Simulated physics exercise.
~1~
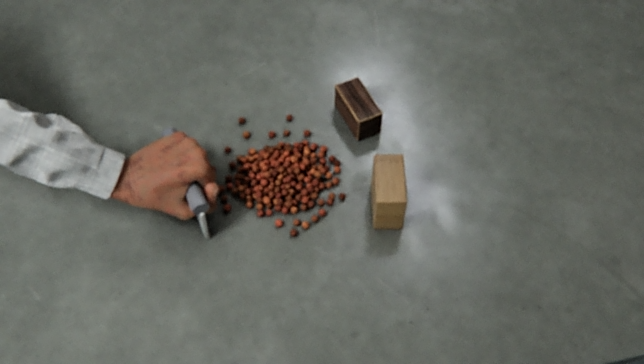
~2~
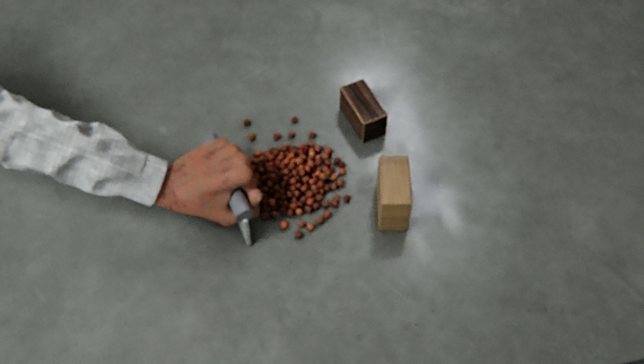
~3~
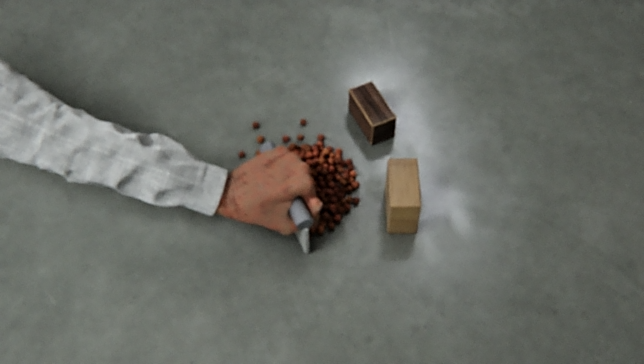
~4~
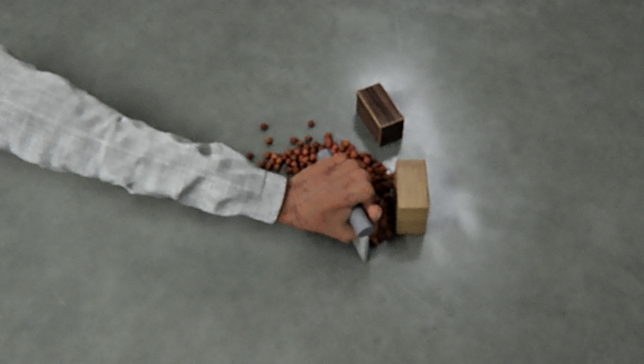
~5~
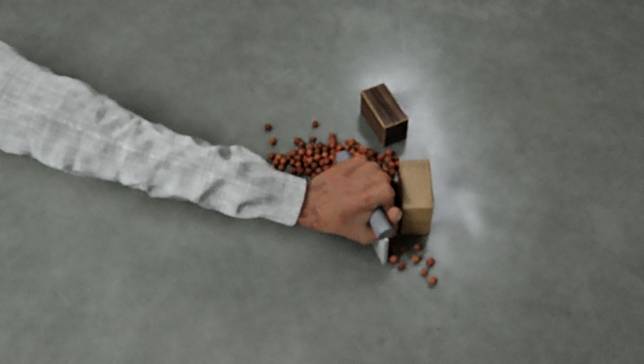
A hand pushes a pile of reddish-brown pellets rightwards with a scraper against two blocks.
